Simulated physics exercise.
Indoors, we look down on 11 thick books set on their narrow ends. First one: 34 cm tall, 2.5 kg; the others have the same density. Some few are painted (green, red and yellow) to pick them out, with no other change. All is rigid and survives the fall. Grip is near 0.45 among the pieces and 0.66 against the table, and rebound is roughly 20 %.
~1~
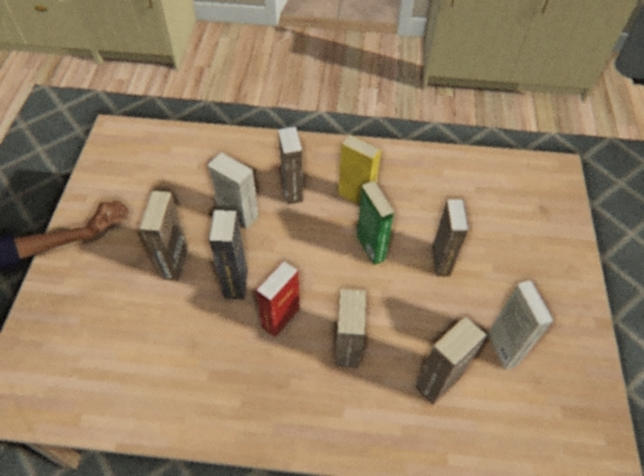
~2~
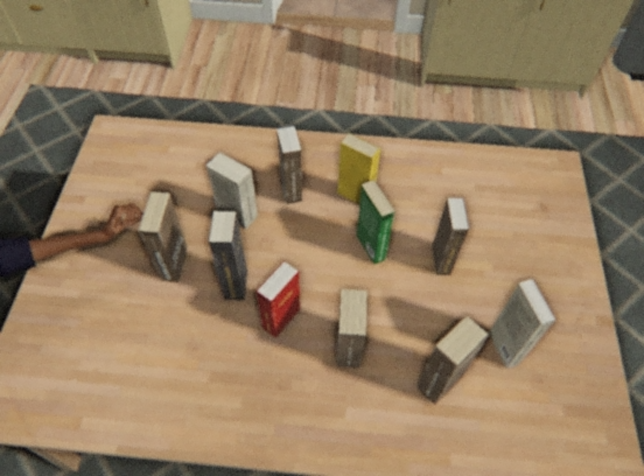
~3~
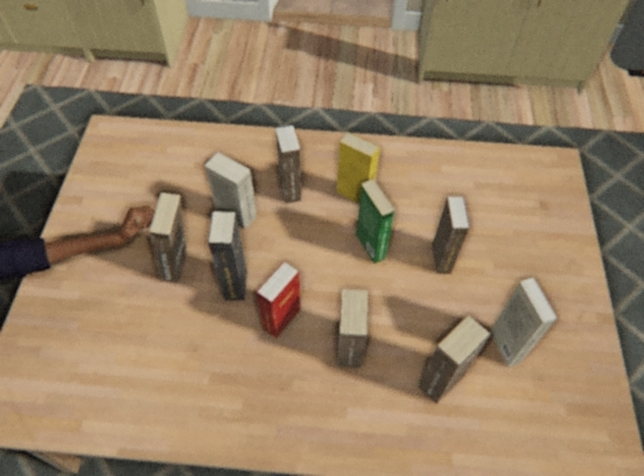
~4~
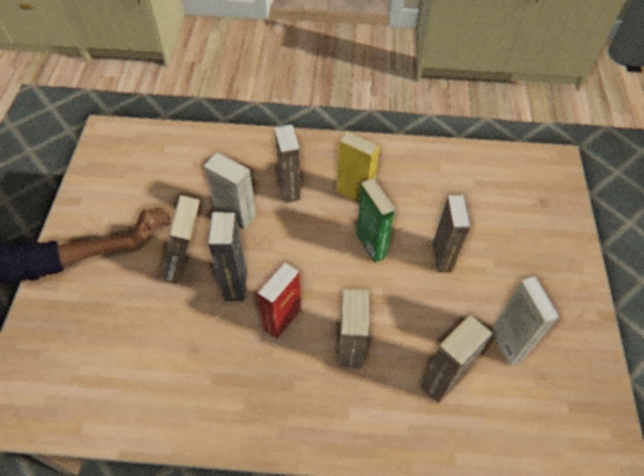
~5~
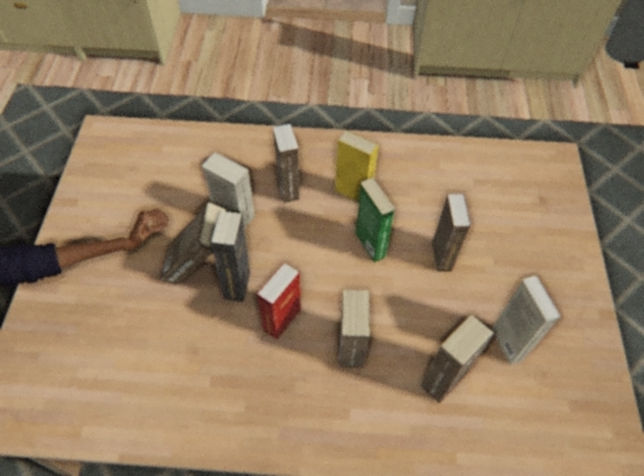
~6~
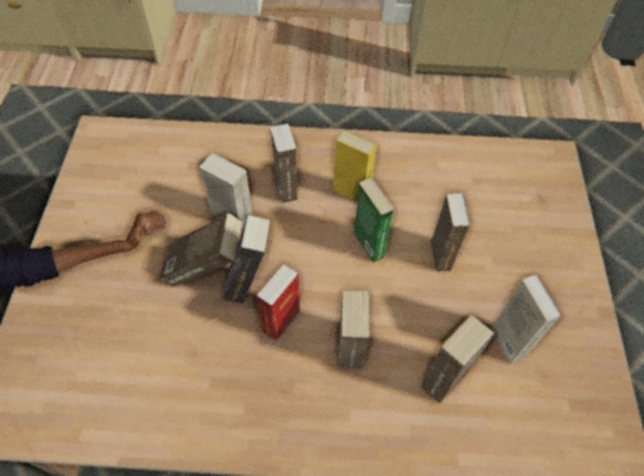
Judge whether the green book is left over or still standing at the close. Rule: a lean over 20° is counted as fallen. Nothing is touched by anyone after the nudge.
At the close the green book is still standing.
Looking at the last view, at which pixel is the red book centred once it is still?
Its middle finishes near pixel (308, 358) of the last picture.
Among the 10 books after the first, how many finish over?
The total is 3.
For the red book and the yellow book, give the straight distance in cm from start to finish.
Red: 20 cm, yellow: 0 cm.
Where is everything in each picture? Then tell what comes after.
In the first picture (pixels give the middle of a visible side; the camera moves round a little), finger (123, 211) 7 cm from the first book; green book (368, 227); red book (286, 305); yellow book (354, 178); none of the others has stirred.
Finger (137, 214) 17 mm from the first book; green book (368, 227), in the second picture.
Finger (152, 216) pushing; green book (368, 226); none of the others has stirred, in the third picture.
Finger (165, 218) stopped; green book (368, 225); none of the others has stirred, in the fourth picture.
Finger (163, 219) stopped; green book (368, 225); none of the others has stirred, in the fifth picture.
Finger (161, 221) stopped; green book (367, 225); red book (287, 309); yellow book (350, 174); steepest lean 16°, the book at (242, 278); one has shifted, in the sixth picture.
Then, 0.23 s past the last view, 2 of the 10 other books over; green book unmoved; red book 26° from how it stood.
Then, 0.53 s past the last view, 3 of the 10 other books over; green book unmoved; red book lying flat.
In the end, 3 of the 10 other books over; green book unmoved; red book lying flat; yellow book unmoved. Seven left standing. From the last view, middles, green book near (372, 222), red book near (308, 358).
